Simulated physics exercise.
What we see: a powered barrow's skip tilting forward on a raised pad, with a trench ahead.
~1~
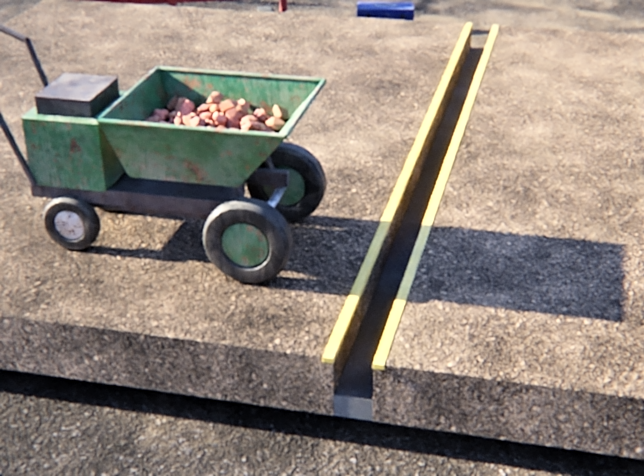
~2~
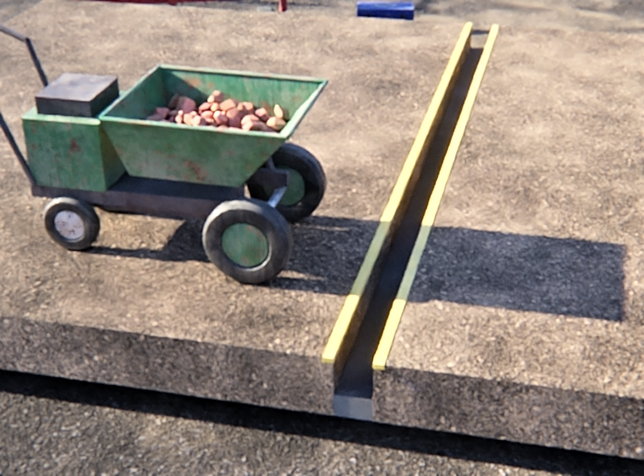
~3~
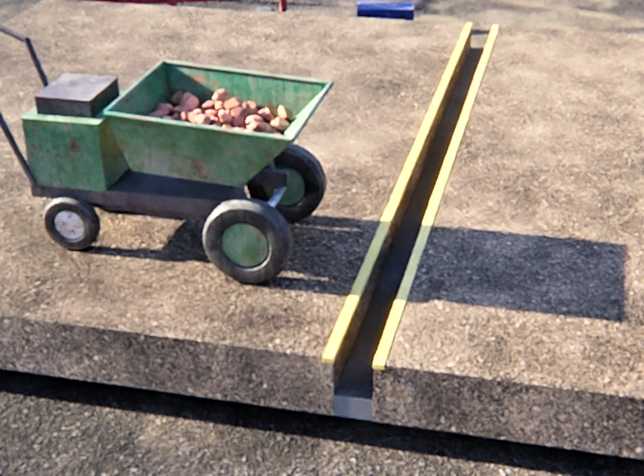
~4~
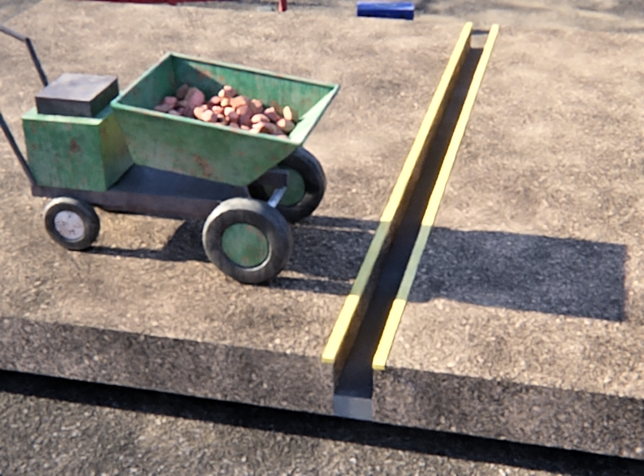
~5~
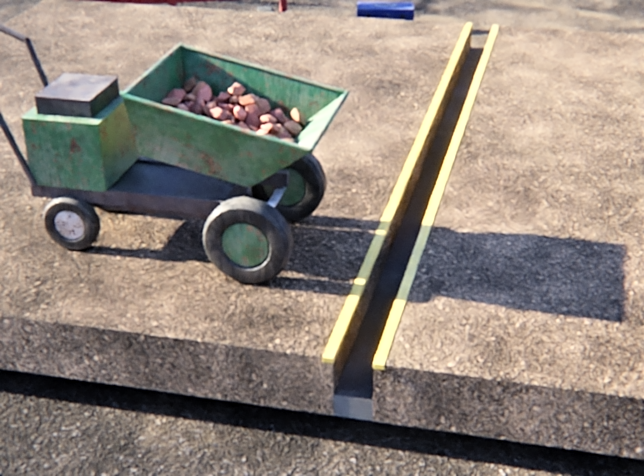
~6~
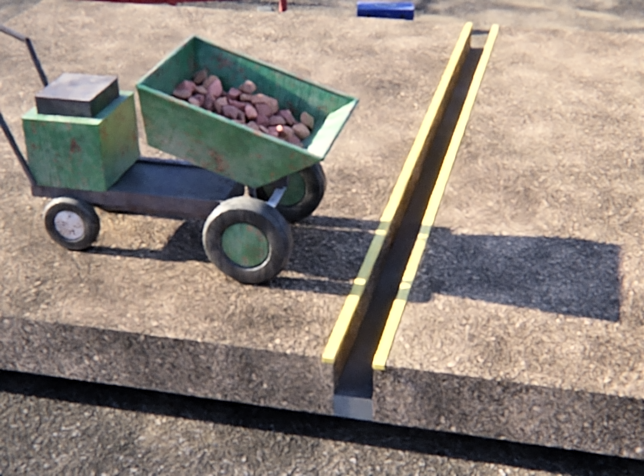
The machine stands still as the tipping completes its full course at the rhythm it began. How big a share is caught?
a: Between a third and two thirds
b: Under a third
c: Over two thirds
Option a: Between a third and two thirds.
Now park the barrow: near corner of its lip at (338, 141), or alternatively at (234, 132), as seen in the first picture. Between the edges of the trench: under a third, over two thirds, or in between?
Try 1, under a third; try 2, between a third and two thirds.
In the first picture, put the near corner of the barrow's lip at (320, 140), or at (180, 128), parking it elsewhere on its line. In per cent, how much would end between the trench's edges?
Close to 0 in a hundred, and close to 20 in a hundred.
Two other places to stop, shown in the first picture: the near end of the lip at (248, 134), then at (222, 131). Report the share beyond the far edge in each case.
In order: About 10 % and 0 %.
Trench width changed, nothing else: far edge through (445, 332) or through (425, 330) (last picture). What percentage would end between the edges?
100 % and 90 %, give or take.
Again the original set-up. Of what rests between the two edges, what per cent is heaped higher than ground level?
I'd estimate around 10 %.
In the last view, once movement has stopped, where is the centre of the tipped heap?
At about (403, 261), give or take.
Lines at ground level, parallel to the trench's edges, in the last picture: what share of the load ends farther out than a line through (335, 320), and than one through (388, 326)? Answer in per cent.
In order: 100 per cent, then 50 per cent.
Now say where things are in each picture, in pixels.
In the first picture, lip of the skip (285, 137), level; top of the load (210, 128), lumps of rubble; first edge of the trench (344, 320); far edge (392, 326), the trench under half as wide as the skip, and about as deep as wide.
In the second picture, lip of the skip (287, 138), level; top of the load (211, 128).
In the third picture, lip of the skip (292, 140), tipped barely; top of the load (214, 125).
In the fourth picture, lip of the skip (300, 144), tipped a little; top of the load (190, 117).
In the fifth picture, lip of the skip (310, 151), tipped a little; top of the load (191, 110).
In the sixth picture, lip of the skip (322, 159), tipped clearly; top of the load (193, 107); first edge of the trench (344, 320); far edge (392, 326).
Just after the last frame, skip tipped steeply; every one in the skip.
A moment on, skip tipped right over; the larger part in the skip; about a tenth in or heaped over the trench; about a tenth beyond it.
Further on, skip tipped right over; just a few in the skip; roughly half in or heaped over the trench; roughly half beyond it.
When it is over, skip tipped right over; just a few in the skip; roughly half in or heaped over the trench; roughly half beyond it.
